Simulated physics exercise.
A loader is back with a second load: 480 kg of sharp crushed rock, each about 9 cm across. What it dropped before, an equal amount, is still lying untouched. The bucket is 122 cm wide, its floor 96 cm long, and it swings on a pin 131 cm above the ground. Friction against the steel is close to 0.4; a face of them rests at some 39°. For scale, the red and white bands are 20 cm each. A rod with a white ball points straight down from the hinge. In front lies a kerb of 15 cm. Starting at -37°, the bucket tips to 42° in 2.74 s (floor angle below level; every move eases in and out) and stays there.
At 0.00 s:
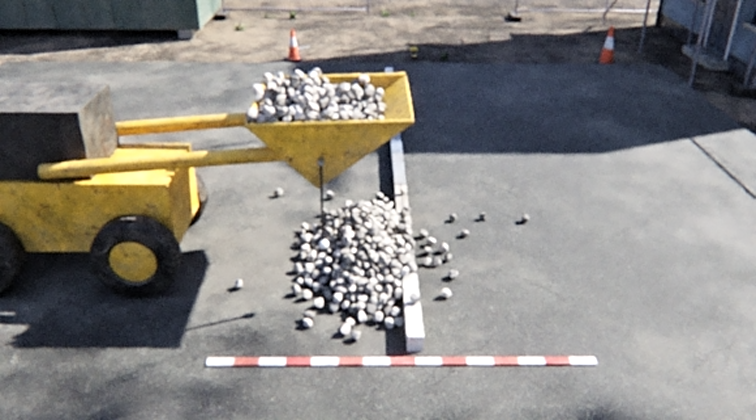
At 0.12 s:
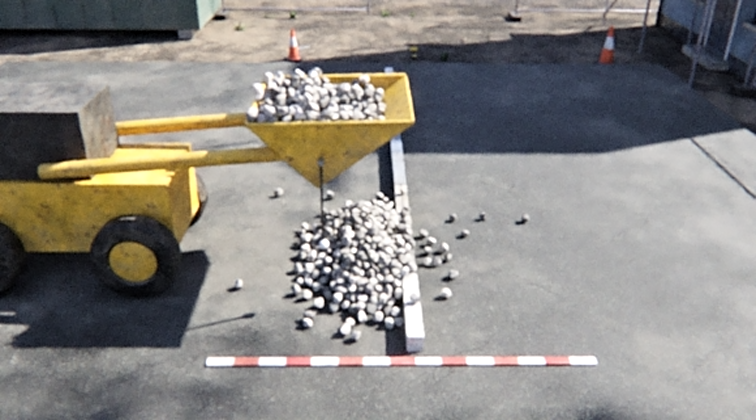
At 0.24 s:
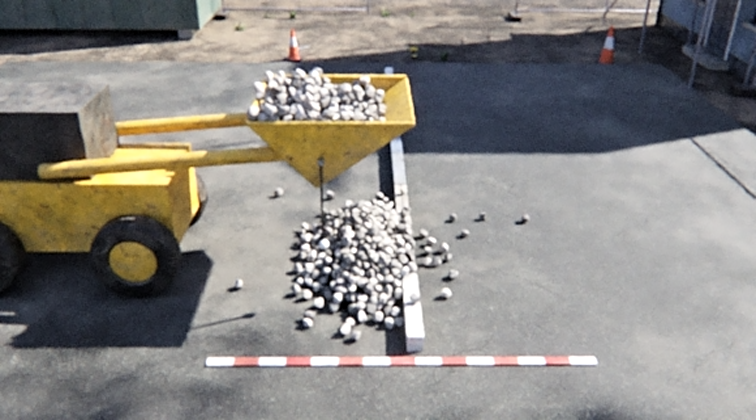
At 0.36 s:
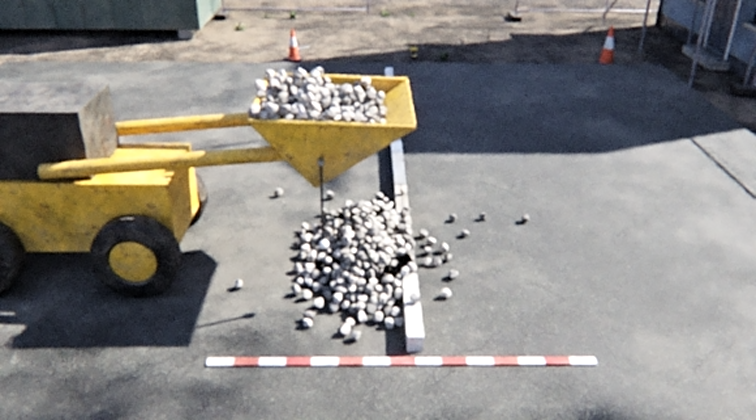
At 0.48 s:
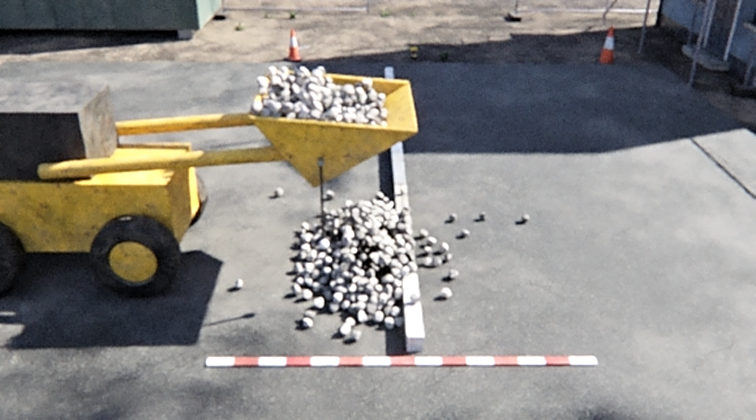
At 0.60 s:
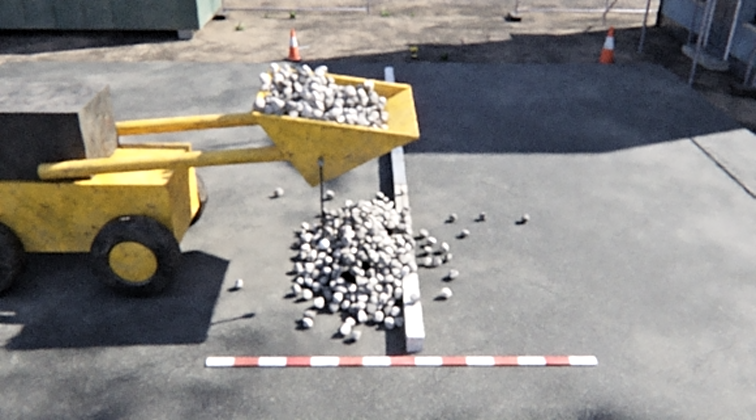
A yellow loader held a bucket full of pale stones above a heap by a low kerb, then slowly lowered its front edge slightly while the stones shifted a little inside.
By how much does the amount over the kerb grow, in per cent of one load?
About 81 per cent.
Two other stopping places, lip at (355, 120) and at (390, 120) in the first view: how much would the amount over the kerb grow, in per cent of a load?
First some 15, then 55 per cent.
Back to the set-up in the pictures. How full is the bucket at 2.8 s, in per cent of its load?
Roughly 10 per cent is still inside.
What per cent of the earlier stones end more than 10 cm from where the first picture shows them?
About 0 per cent.
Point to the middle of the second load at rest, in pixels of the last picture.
Their middle is at about (437, 248).
After 2.1 s the floor is at 30°; in per cent of one load, 90 in the bucket, 105 on this side of the kerb, 5 over the kerb; the foremost stones are at (466, 243).
After 2.8 s the floor is at 42°; in per cent of one load, 9 in the bucket, 126 on this side of the kerb, 64 over the kerb; the foremost stones are at (505, 242).
After 3.2 s the floor is at 42°; in per cent of one load, 0 in the bucket, 119 on this side of the kerb, 81 over the kerb; the foremost stones are at (532, 248).
After 6.0 s the floor is at 42°; in per cent of one load, 0 in the bucket, 116 on this side of the kerb, 83 over the kerb; the foremost stones are at (536, 248). Net gain over the kerb, 81.
